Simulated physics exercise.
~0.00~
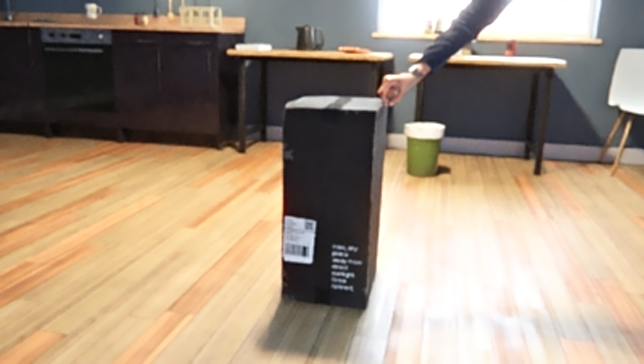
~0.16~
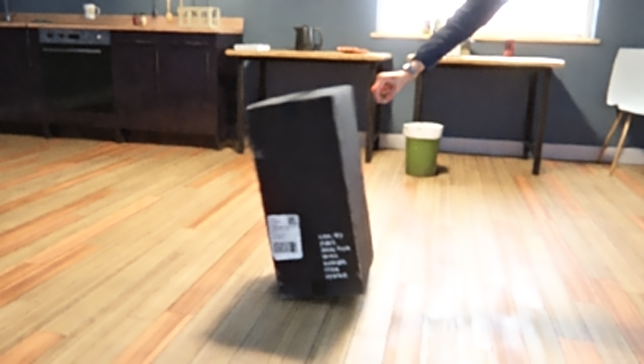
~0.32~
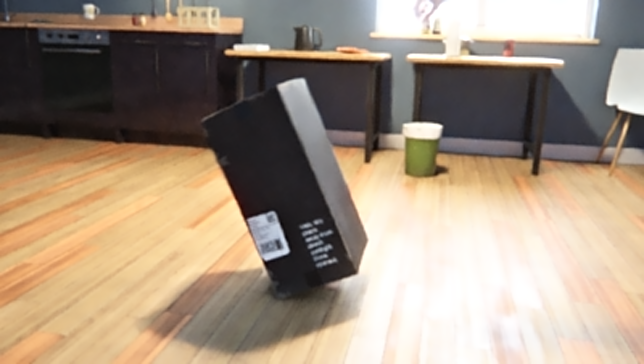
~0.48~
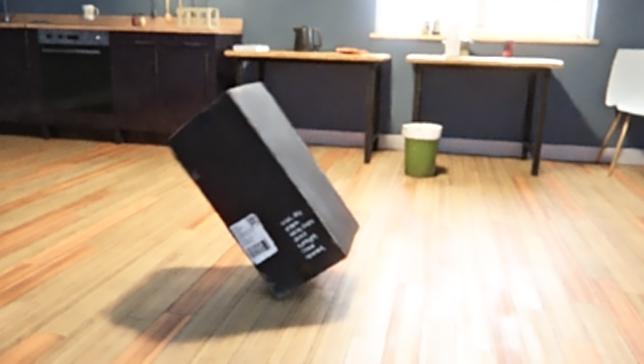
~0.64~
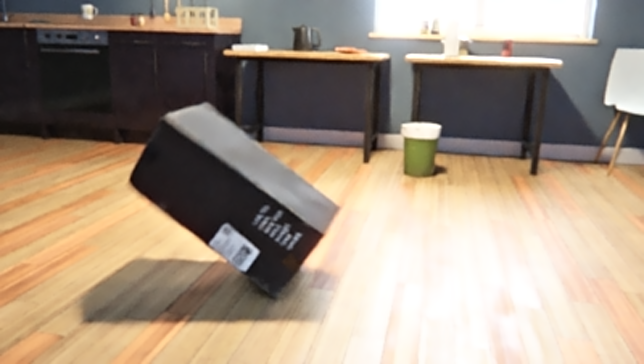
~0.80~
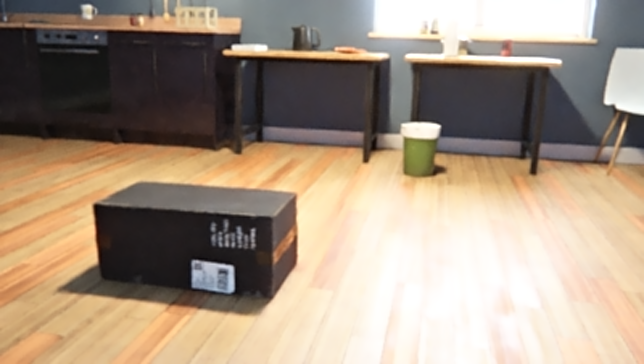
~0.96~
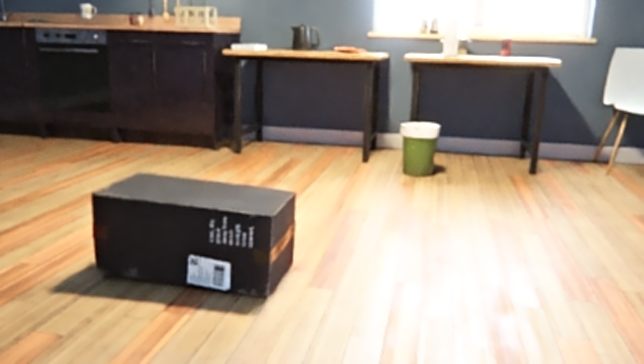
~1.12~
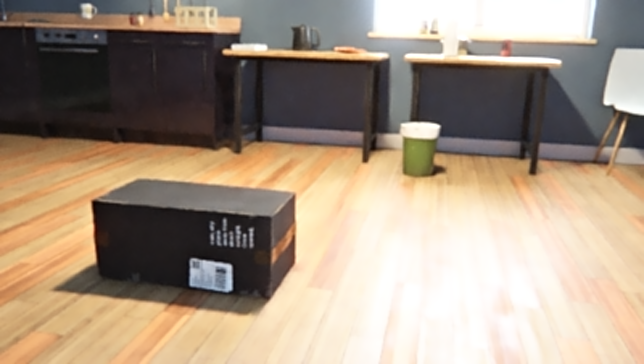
A tall black parcel standing on a wooden floor was pushed at its top by a hand reaching in from the right, and as the hand drew back, it leaned further left until it toppled over and ended up lying on its side.
